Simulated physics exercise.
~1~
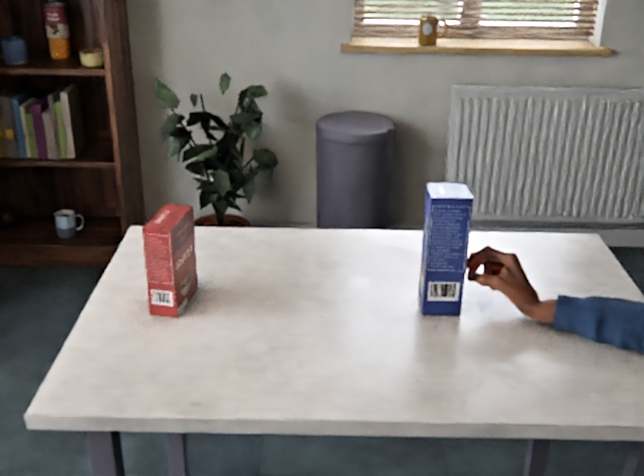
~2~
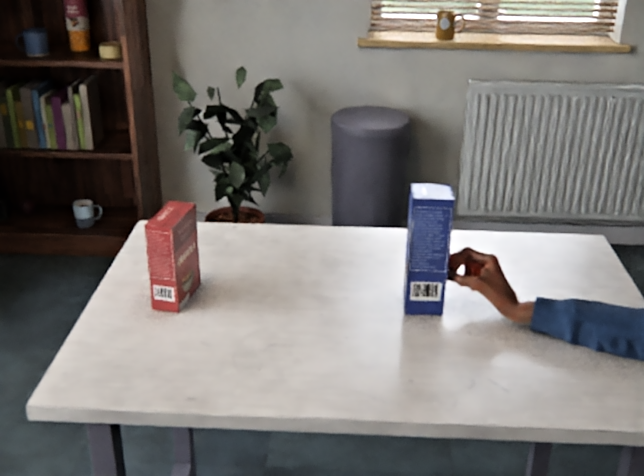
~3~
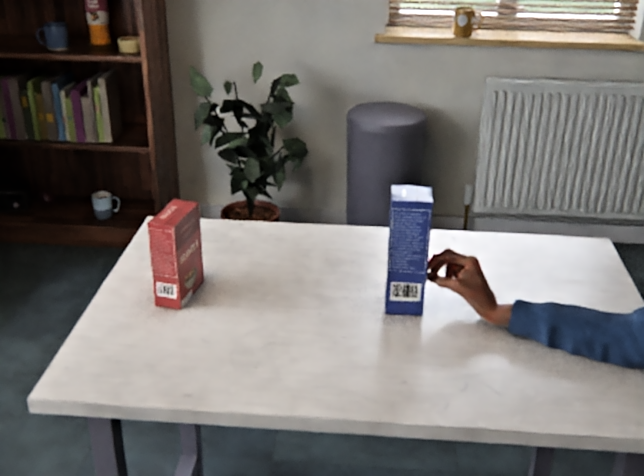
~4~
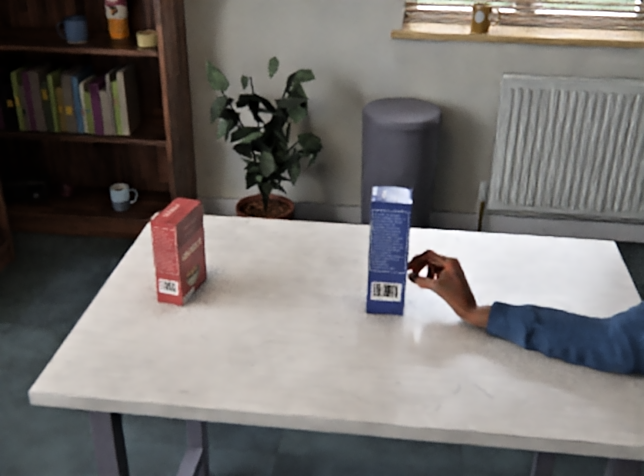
A tall blue carton stands upright right of centre on a pale, bare-edged table, with a hand in a blue sleeve reaching in from the right to touch its side. A shorter red packet stands near the left end, and behind are a dark bookshelf, a leafy plant, a grey bin and a radiator below a window. Seen from slightly above, the view drifts gently sideways. The fingers push the carton slowly and steadily left across the tabletop. It ends a short way from where it began, still upright beside the hand, while the red packet stays standing in its place.
